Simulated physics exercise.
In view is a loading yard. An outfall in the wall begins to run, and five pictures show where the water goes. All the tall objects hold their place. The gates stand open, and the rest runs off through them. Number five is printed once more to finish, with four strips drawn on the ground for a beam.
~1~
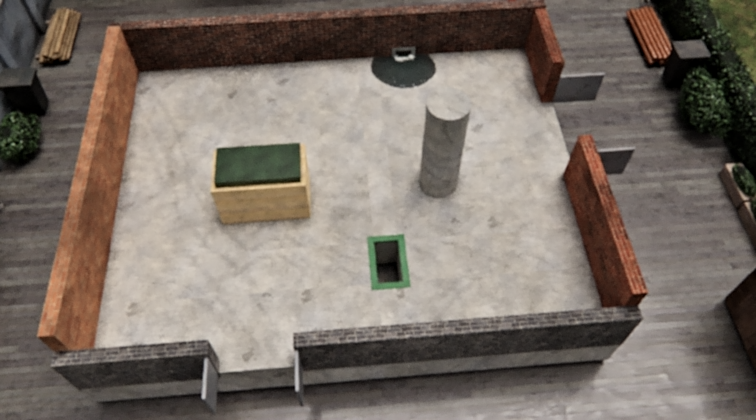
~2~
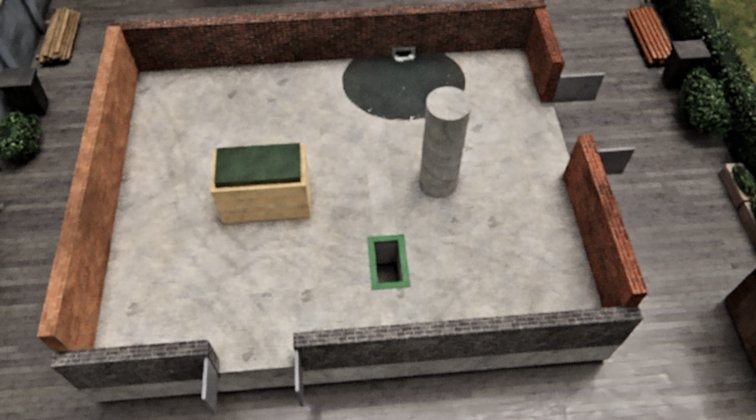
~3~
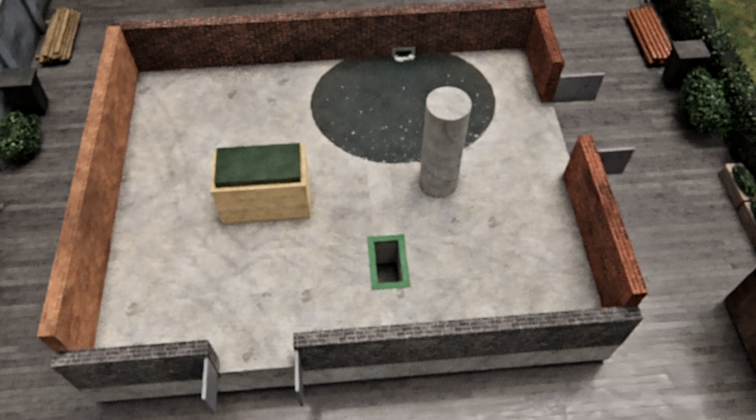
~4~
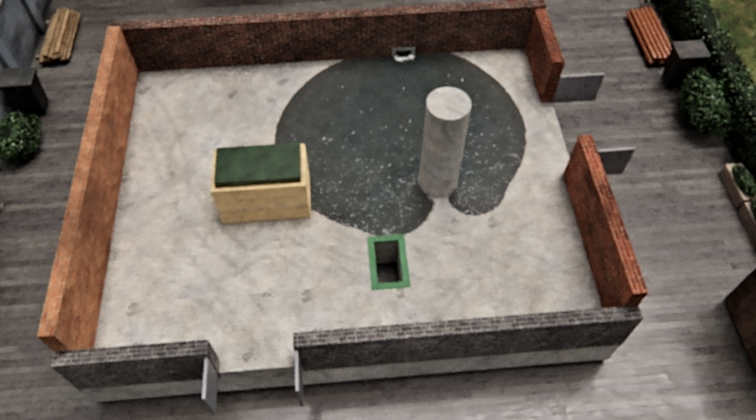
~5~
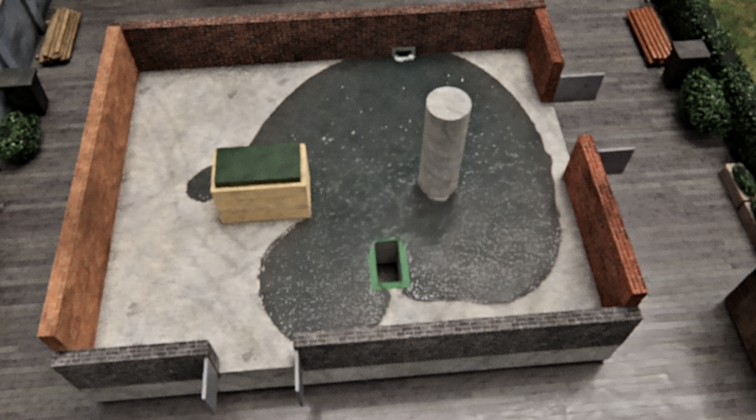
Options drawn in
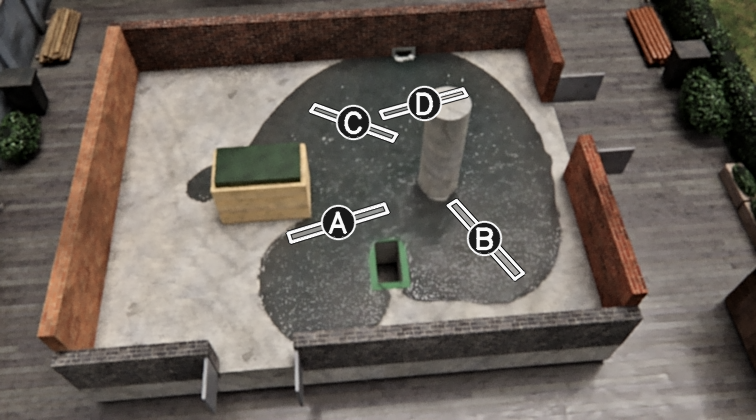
Dark water spreads from the back wall across the yard, around a pillar and green-edged gully.
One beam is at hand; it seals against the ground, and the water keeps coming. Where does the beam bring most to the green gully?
The best place is B.
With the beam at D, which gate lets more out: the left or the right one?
The left gate.
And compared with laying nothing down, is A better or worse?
Place A is worse.
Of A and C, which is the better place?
It is C.
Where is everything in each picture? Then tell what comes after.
Outfall at (403, 52); green gully at (388, 262); open gate at (259, 356); open gate at (552, 137); water covers 2 % of the ground and shows as far out as (378, 77); green gully still dry.
Water covers 7 % of the ground and shows as far out as (396, 115); green gully still dry.
Water covers 16 % of the ground and shows as far out as (396, 159); green gully still dry.
Water covers 29 % of the ground and shows as far out as (405, 231); green gully still dry.
Water covers 48 % of the ground and shows as far out as (297, 311); green gully taking water.
On the marked copy, A from (289, 237) to (386, 208); B from (452, 203) to (519, 276); C from (312, 108) to (394, 137); D from (382, 115) to (464, 92).
With A, about 12 % of the stream runs into the green gully, about 80 % out by the gates.
With B, about 27 % of the stream runs into the green gully, about 67 % out by the gates.
With C, about 17 % of the stream runs into the green gully, about 77 % out by the gates.
With D, about 14 % of the stream runs into the green gully, about 79 % out by the gates.
